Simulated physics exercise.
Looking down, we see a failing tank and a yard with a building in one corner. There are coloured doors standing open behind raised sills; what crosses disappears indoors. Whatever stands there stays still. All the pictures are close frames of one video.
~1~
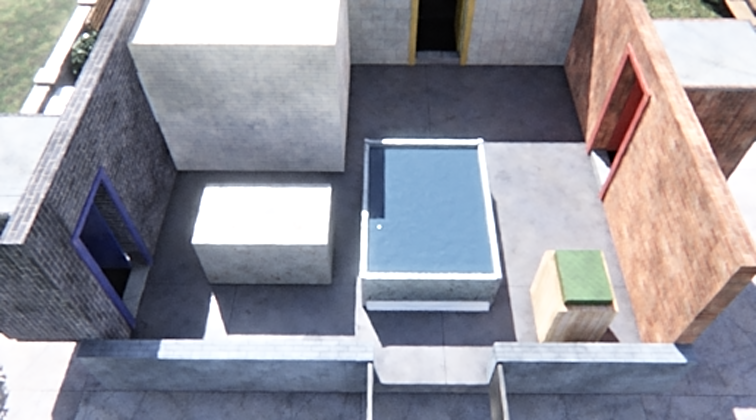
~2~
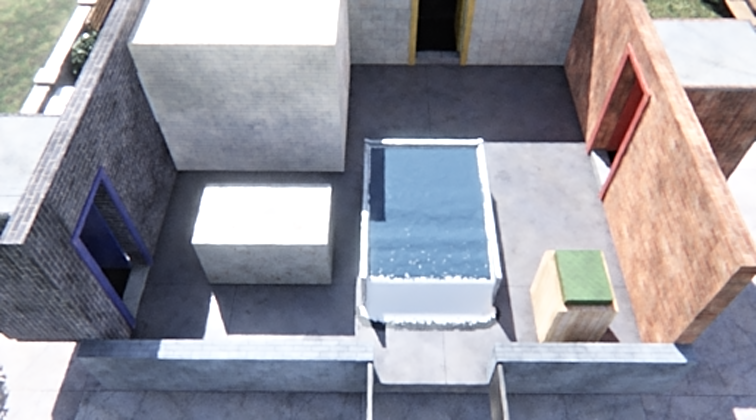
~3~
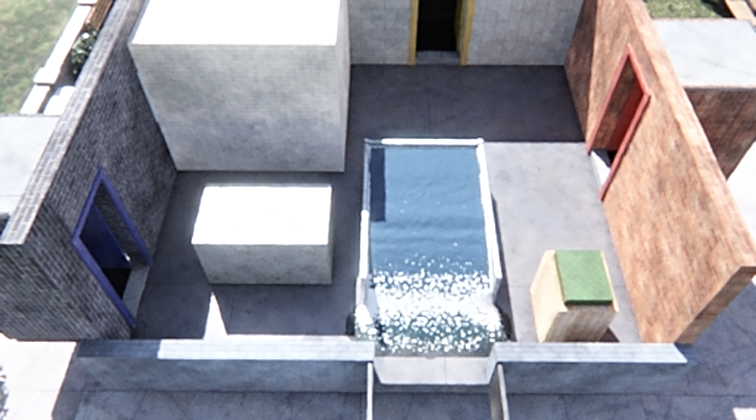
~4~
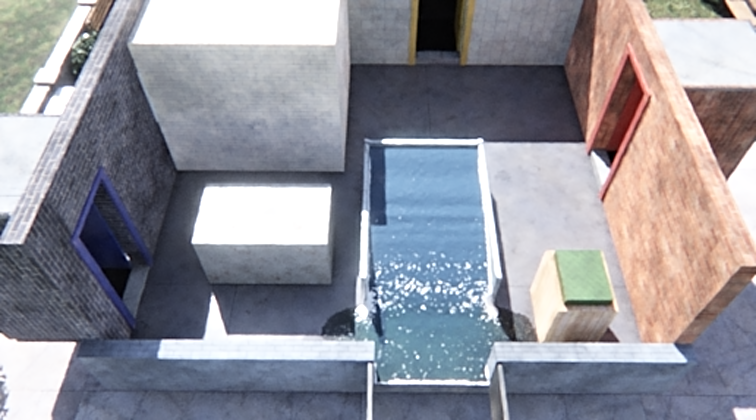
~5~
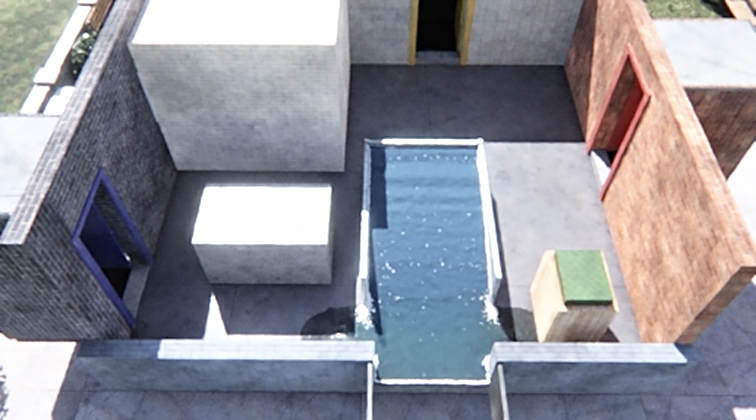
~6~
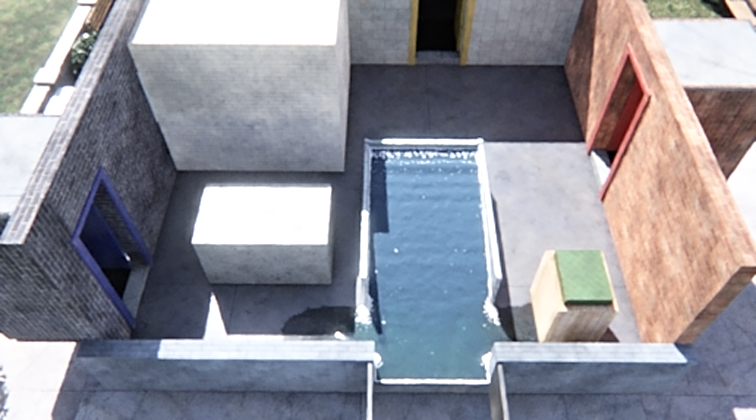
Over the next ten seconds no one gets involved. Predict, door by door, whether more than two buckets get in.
Result: Yellow door: Two pails at most, red door: Two pails at most, blue door: Over two pails.
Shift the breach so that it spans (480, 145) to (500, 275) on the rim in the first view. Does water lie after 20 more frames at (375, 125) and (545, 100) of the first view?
Respectively: Parched and drenched.
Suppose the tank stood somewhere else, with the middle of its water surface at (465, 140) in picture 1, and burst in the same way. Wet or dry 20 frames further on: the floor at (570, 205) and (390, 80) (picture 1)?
I'd say watered for the first and spared for the second.
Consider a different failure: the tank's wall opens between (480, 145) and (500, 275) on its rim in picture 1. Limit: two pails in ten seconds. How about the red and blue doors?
In brief, the red door exceeds the mark and the blue door exceeds the mark.
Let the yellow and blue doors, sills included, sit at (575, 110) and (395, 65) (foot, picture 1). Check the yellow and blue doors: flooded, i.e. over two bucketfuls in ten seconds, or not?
Result - yellow door does not reach it, blue door does not reach it.
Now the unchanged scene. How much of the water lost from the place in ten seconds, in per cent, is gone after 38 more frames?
My guess would be around 90 percent.
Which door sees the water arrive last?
The yellow door.
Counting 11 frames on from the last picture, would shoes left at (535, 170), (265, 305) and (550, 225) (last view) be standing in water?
First spot spared, second spot submerged, third spot spared.
A moment on, water covers 15 % of the floor; the yellow door not reached, the red door not reached, the blue door not reached.
Next, water covers 25 % of the floor; the yellow door not reached, the red door not reached, the blue door wet at the sill, nothing in.
Then, water covers 45 % of the floor; the yellow door not reached, the red door wet at the sill, nothing in, the blue door over two buckets in.
Later, water covers 70 % of the floor; the yellow door not reached, the red door wet at the sill, nothing in, the blue door over two buckets in.
In the end, water covers 90 % of the floor; the yellow door wet at the sill, nothing in, the red door wet at the sill, nothing in, the blue door over two buckets in.
